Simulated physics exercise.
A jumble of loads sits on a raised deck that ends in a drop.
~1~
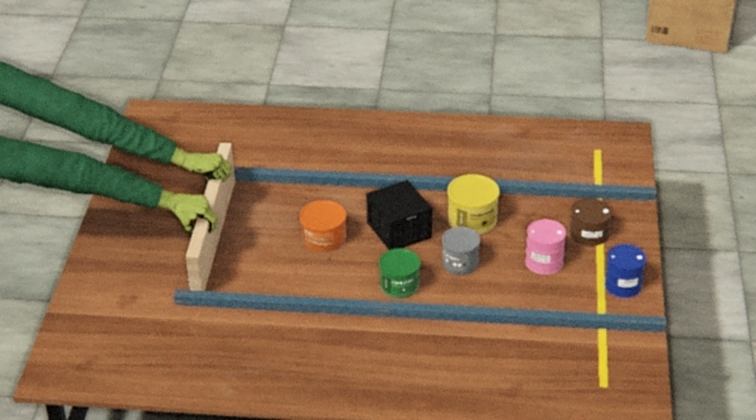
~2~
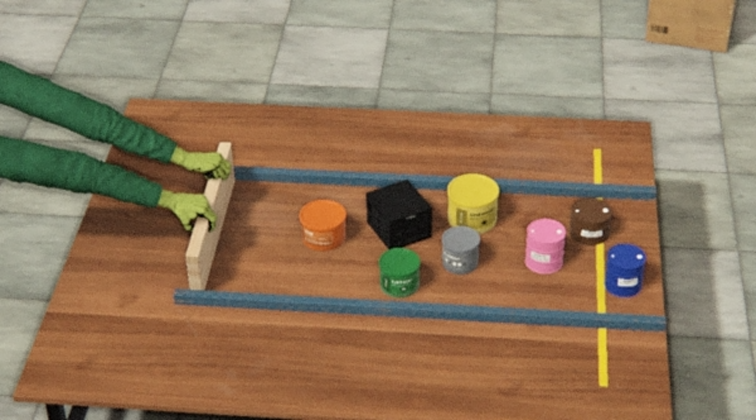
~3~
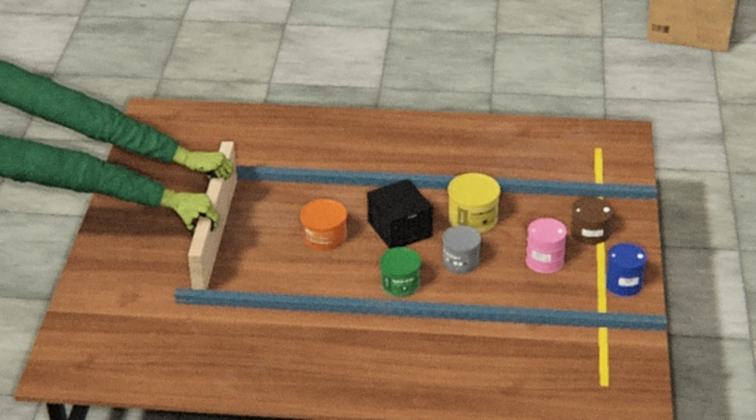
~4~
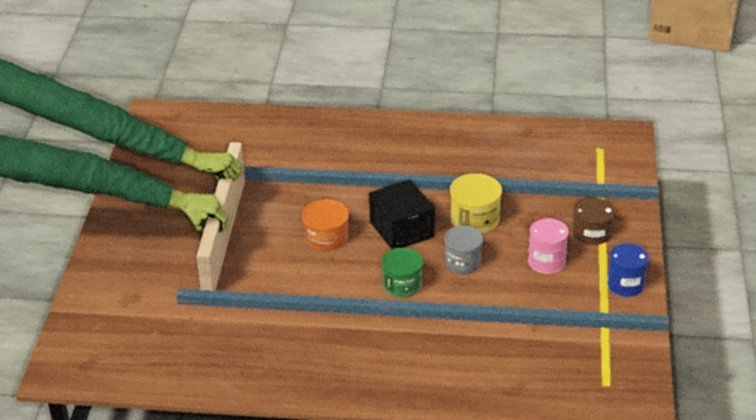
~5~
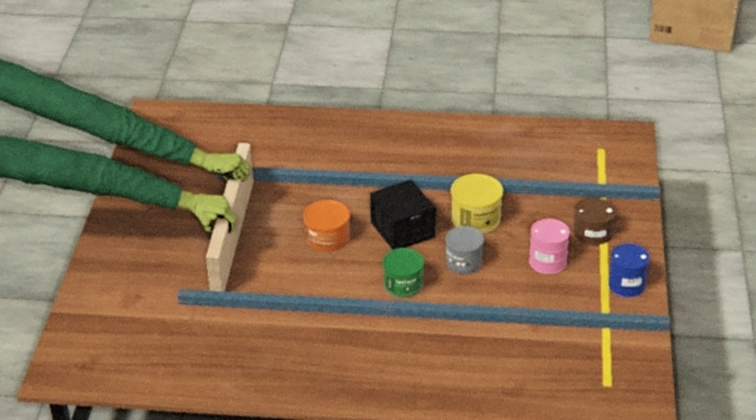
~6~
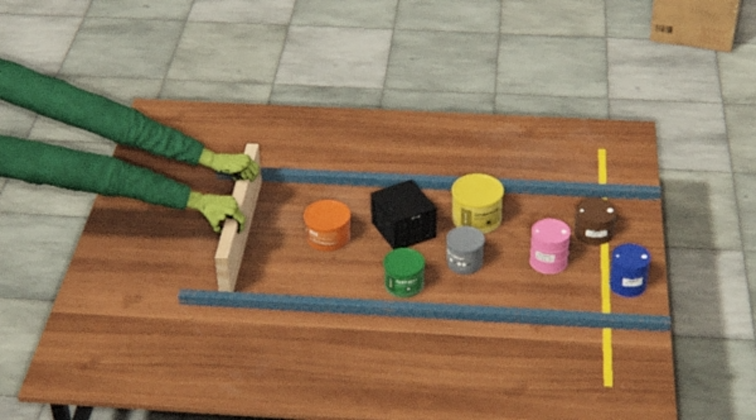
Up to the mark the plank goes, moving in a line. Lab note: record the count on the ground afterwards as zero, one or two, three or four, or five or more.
Count on ground: Three or four.
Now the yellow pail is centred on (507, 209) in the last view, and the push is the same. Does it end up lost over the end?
Outcome for the yellow pail: It drops.
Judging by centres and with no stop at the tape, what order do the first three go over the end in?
Blue canister, brown canister, pink canister.
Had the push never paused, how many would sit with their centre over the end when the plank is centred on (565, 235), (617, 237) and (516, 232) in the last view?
The counts are 0, 4 and 0, in that order.
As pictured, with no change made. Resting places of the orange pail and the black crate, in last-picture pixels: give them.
The orange pail at (629, 266), the black crate at (632, 231).
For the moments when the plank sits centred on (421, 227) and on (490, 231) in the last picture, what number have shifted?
The first count is 5, and then it's 6.
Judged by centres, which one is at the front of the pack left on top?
The grey pail finishes nearest.
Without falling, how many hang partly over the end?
In total, 1 of them.
A little later, none off yet; blue canister at rest near (629, 270); brown canister at rest near (595, 222); pink canister at rest near (550, 246).
Next, none off yet; blue canister moving near (634, 272); brown canister shifted a little near (610, 222); pink canister shifted about its own width near (605, 253).
When it is over, the number that fall off is three or four; down, pink canister, brown canister and blue canister.
